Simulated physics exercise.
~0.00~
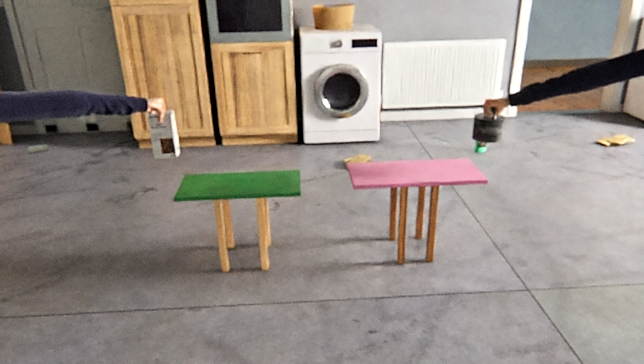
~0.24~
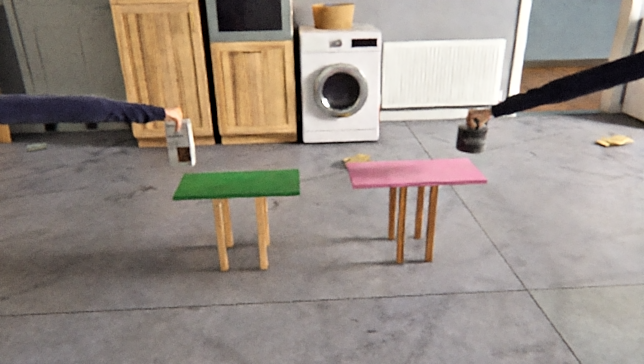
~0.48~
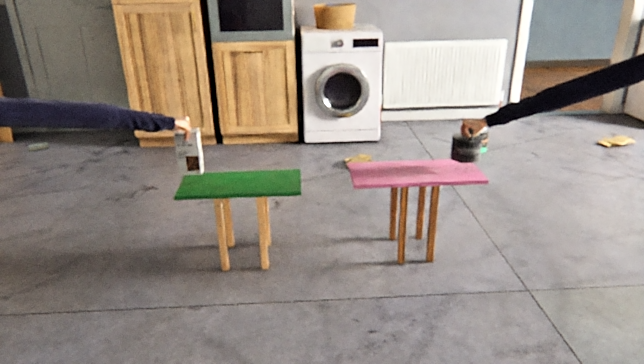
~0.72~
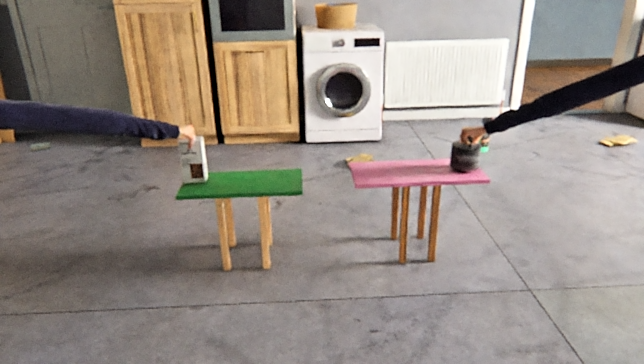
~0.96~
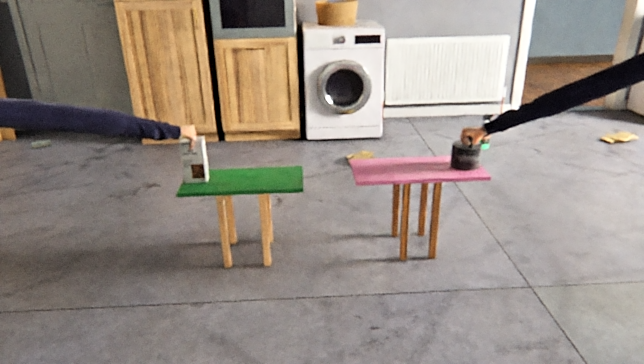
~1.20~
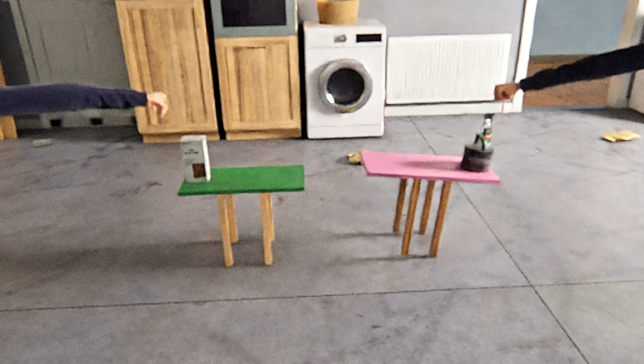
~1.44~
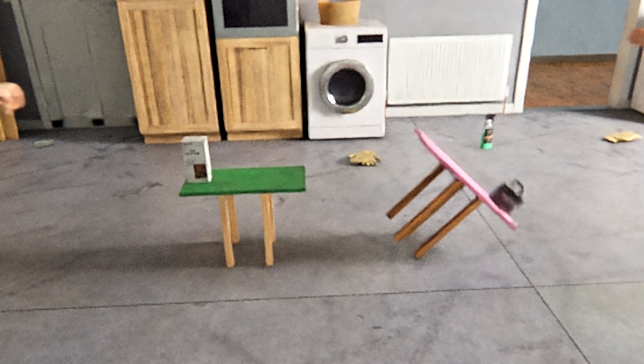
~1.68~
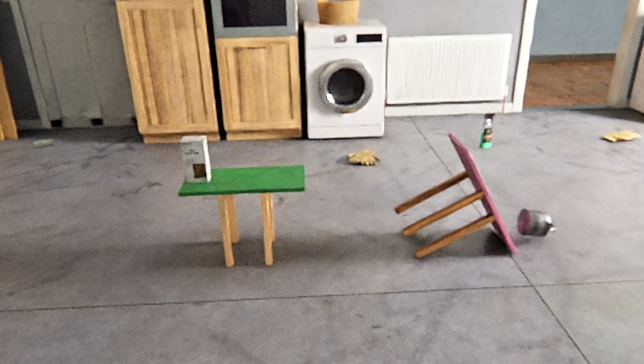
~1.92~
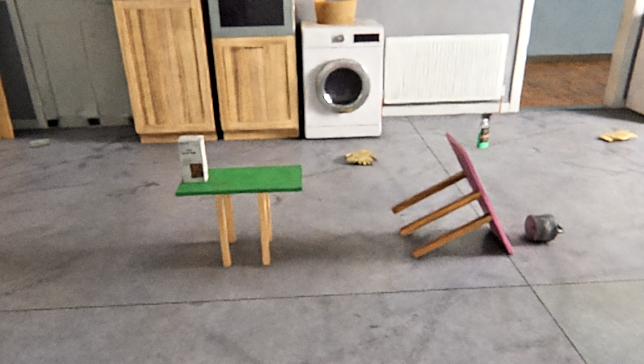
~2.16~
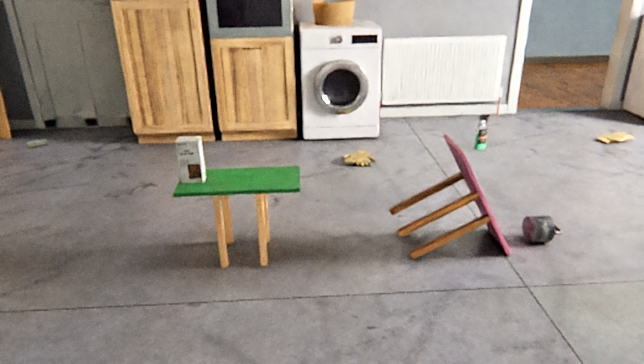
A pink plant stand on the right and a green trestle on the left stand on a grey tiled floor, seen from the front by a slightly swaying camera, with wooden cabinets, a white washing machine and a radiator behind. Two dark-sleeved arms reach in from either side, lowering a pale packet onto the trestle's left end and a dark, pot-like object onto the stand's right end. Both hands let go and draw back. The pink stand tips to the right, and the dark object slides off onto the floor. The stand ends tilted steeply on its edge with its legs pointing left, the dark object lying beside it, while the green trestle stays level with the packet upright.
